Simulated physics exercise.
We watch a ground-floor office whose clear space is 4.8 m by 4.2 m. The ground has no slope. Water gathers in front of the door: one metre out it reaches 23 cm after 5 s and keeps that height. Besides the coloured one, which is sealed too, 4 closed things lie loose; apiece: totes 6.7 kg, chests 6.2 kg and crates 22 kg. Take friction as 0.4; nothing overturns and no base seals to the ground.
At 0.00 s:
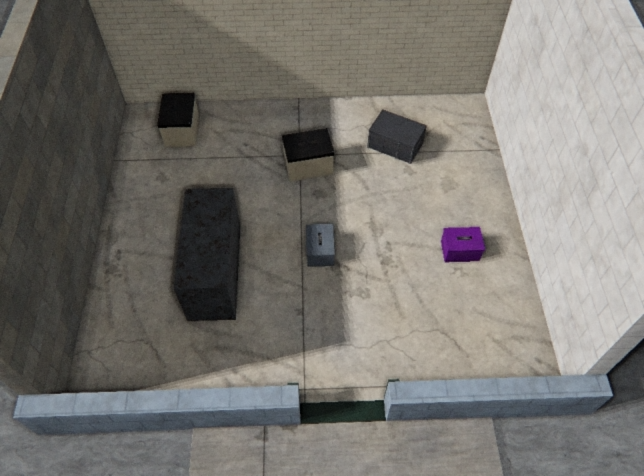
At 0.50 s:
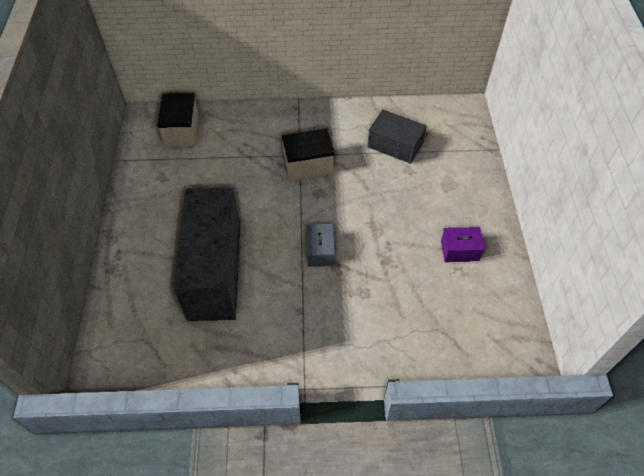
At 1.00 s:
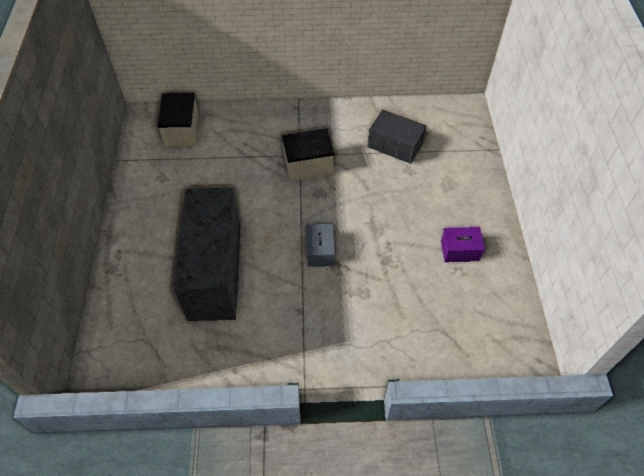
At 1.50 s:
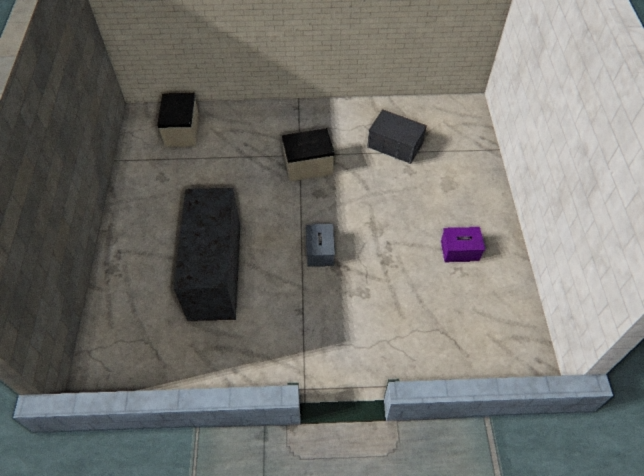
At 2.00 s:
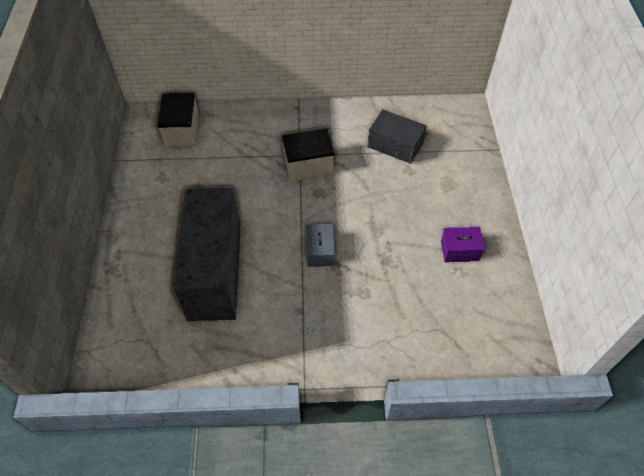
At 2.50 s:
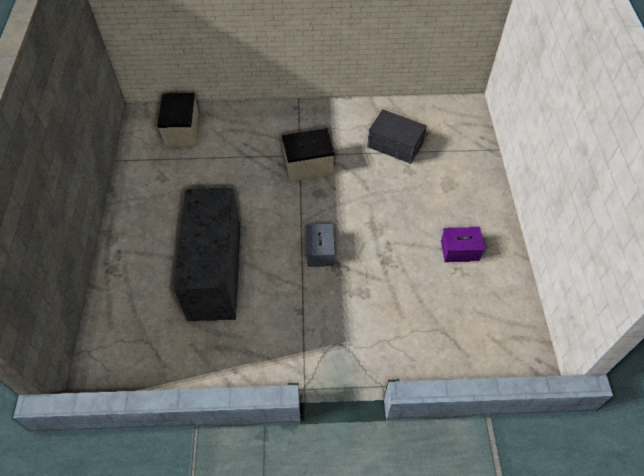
Ground-floor office with a purple tote and dark boxes sitting still as water spreads outside, then starts entering through the doorway.
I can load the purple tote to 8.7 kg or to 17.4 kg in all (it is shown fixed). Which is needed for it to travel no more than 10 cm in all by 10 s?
For it, the smaller load will do.
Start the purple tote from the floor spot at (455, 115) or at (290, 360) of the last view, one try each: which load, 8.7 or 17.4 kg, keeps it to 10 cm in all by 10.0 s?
In turn: It takes the larger; it takes the larger.
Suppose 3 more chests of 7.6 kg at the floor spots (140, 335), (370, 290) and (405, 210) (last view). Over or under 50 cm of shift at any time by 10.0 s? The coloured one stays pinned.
In turn: Short of it, more, past it.
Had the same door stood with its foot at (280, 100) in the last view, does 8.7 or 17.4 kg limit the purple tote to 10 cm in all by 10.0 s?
Then the lower weight is enough.
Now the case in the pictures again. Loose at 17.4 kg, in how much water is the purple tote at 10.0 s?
Roughly 5 cm.
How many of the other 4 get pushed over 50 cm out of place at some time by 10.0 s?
That makes 3.
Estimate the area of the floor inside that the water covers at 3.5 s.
Roughly 2.5 m2.
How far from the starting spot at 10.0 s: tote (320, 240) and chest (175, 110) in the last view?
In that order: 200 cm, 60 cm.
After 3.5 s the purple tote would be 0 cm from its start with 8.7 kg and 0 cm from its start with 17.4 kg; 0 cm of water round it then.
After 4.5 s the purple tote would be 0 cm from its start with 8.7 kg and 0 cm from its start with 17.4 kg; 1 cm of water round it then.
After 7.0 s the purple tote would be 0 cm from its start with 8.7 kg and 0 cm from its start with 17.4 kg; 3 cm of water round it then.
After 10.0 s the purple tote would be 0 cm from its start with 8.7 kg and 0 cm from its start with 17.4 kg; 5 cm of water round it then.
